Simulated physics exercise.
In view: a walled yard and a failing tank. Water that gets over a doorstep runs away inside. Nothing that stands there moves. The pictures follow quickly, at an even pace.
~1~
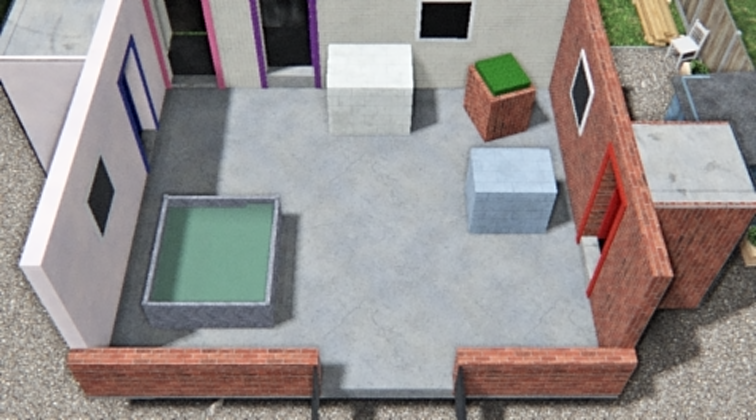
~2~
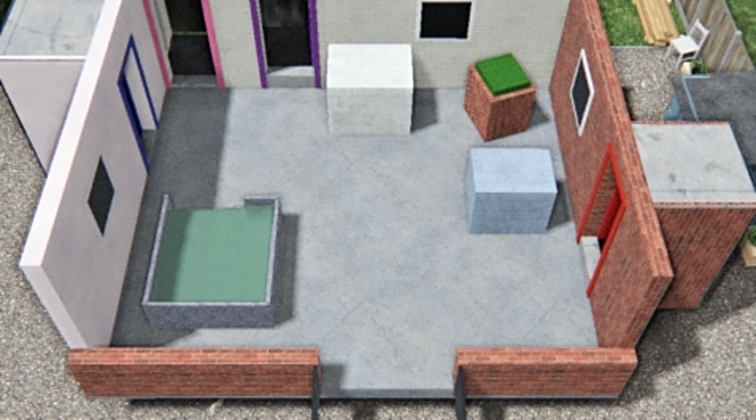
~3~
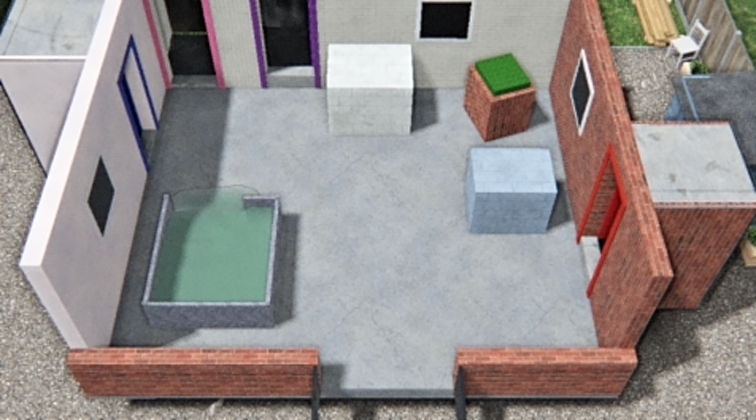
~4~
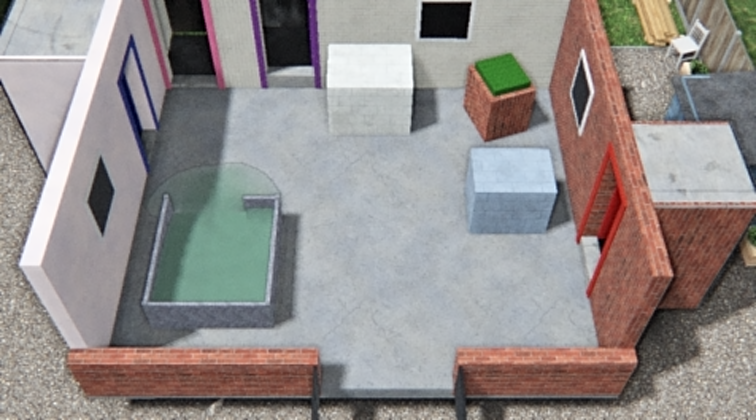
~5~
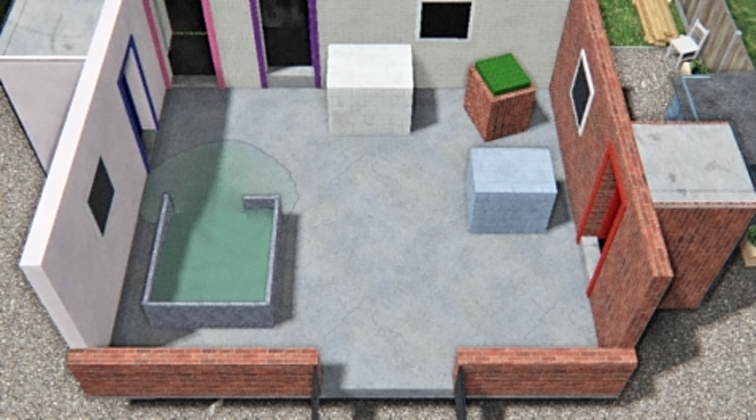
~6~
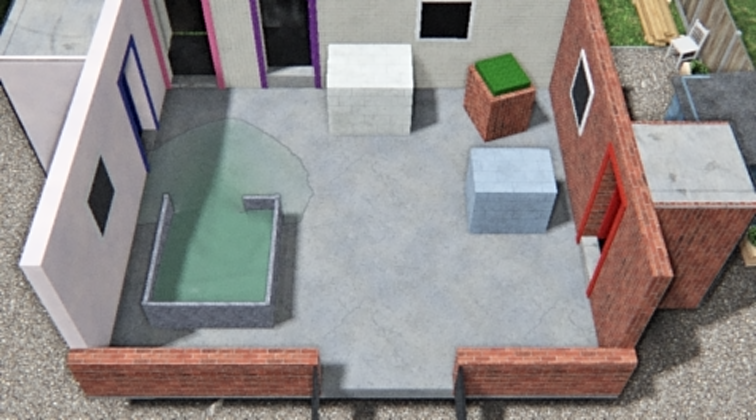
Greenish water sits still in a square, grey-walled tank at the left of a walled yard, until a gap opens in its far side. The water pours out through the gap and spreads across the concrete in a thin, widening, rounded sheet toward the back, while the blocks nearby stay put.
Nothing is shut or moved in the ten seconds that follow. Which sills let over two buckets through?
The purple door stays under that; the red door stays under that; the blue door takes more than that; the pink door takes more than that.
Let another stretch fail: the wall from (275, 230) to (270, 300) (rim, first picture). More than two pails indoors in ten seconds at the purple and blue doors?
Purple lets less in; blue is under.
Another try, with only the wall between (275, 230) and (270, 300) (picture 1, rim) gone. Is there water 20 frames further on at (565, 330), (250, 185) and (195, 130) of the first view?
As listed: Covered, dry, dry.
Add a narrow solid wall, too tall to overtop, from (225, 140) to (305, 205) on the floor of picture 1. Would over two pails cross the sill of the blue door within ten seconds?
My reading: The blue one floods.
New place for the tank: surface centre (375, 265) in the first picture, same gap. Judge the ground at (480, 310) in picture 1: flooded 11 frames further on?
Answer: Free of water.
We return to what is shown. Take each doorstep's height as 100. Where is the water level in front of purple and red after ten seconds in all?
Roughly 20 per cent, then 0 per cent.
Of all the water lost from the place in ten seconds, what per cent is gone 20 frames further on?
Roughly 55 per cent.
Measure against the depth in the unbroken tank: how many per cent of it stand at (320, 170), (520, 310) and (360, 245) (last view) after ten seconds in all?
About 6, 2 and 4 per cent.
A moment on, water covers 25 % of the floor; the purple door wet at the sill, nothing in, the red door not reached, the blue door under two buckets in, the pink door under two buckets in.
Next, water covers 25 % of the floor; the purple door wet at the sill, nothing in, the red door not reached, the blue door over two buckets in, the pink door over two buckets in.
Then, water covers 30 % of the floor; the purple door wet at the sill, nothing in, the red door not reached, the blue door over two buckets in, the pink door far over two buckets in.
Later, water covers 55 % of the floor; the purple door wet at the sill, nothing in, the red door not reached, the blue door far over two buckets in, the pink door far over two buckets in.
In the end, water covers 80 % of the floor; the purple door wet at the sill, nothing in, the red door not reached, the blue door far over two buckets in, the pink door far over two buckets in.
